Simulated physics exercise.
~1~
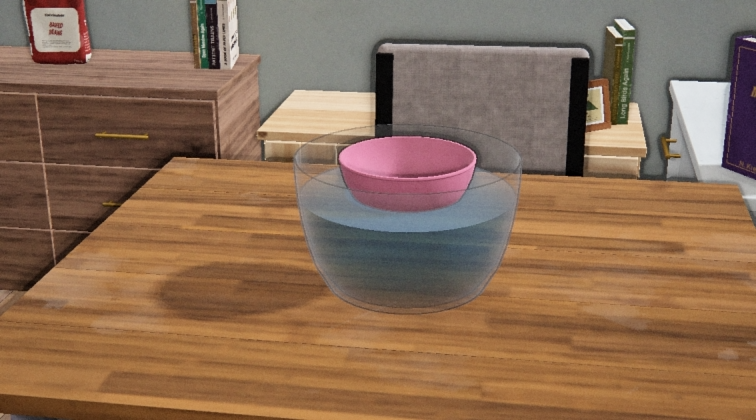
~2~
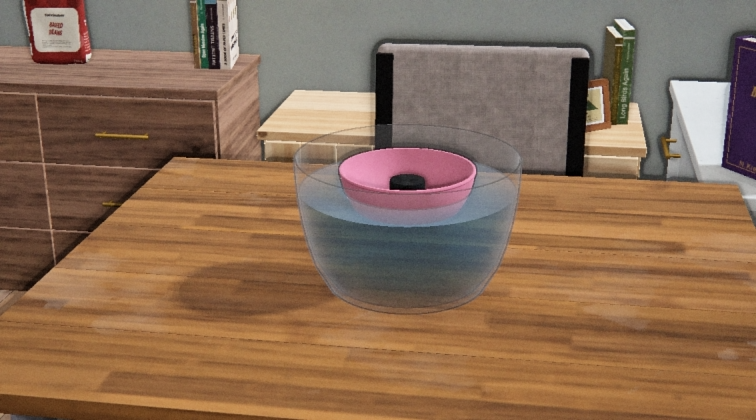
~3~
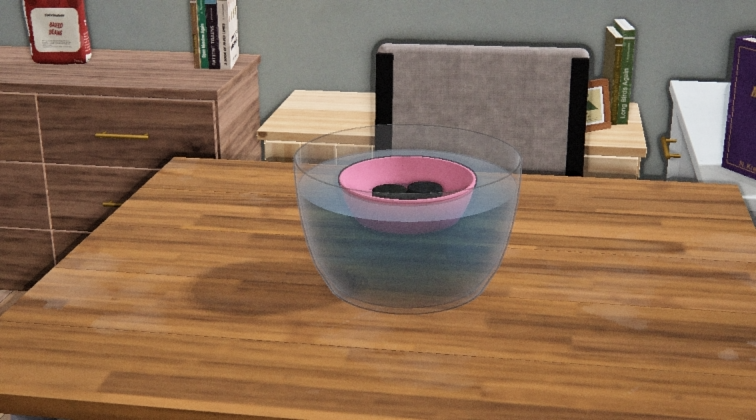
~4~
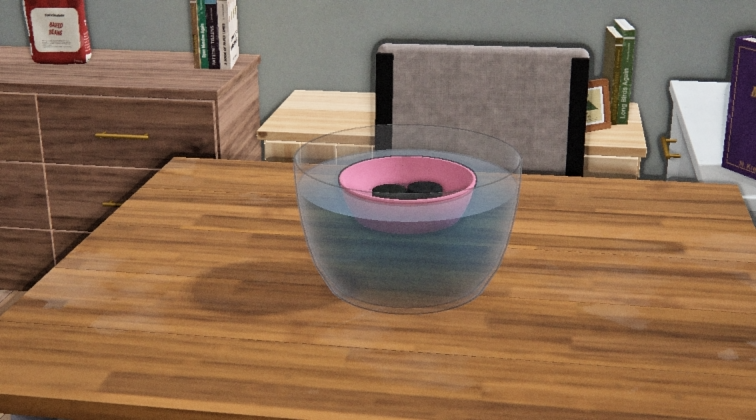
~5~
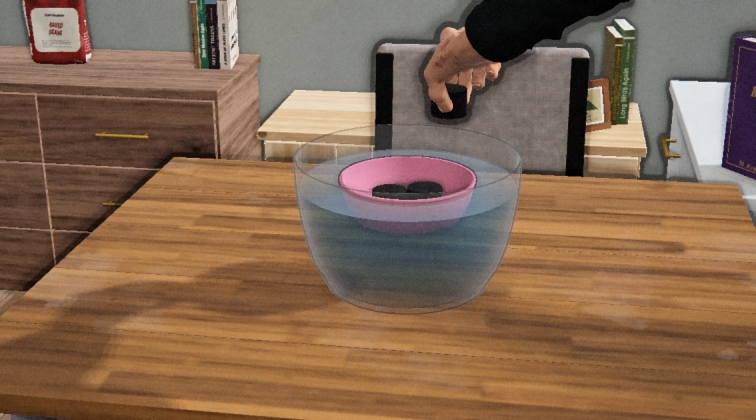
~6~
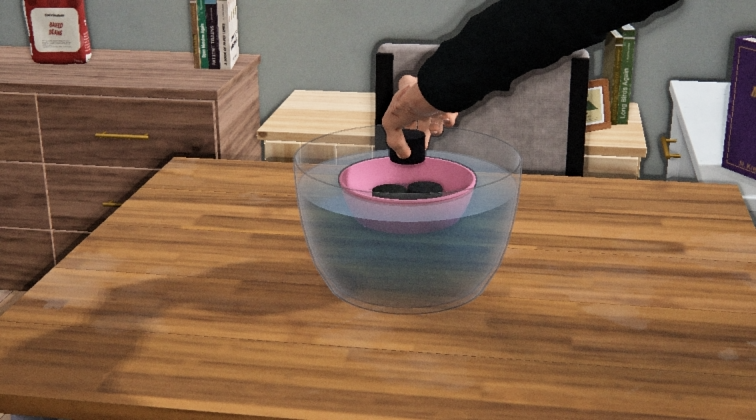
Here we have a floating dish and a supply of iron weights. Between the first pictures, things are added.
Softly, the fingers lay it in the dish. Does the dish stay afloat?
No.
A moment on, the iron weight is in and the dish dips.
Further on, water pours in over its edge.
When it is over, the dish lies on the bottom with its load.
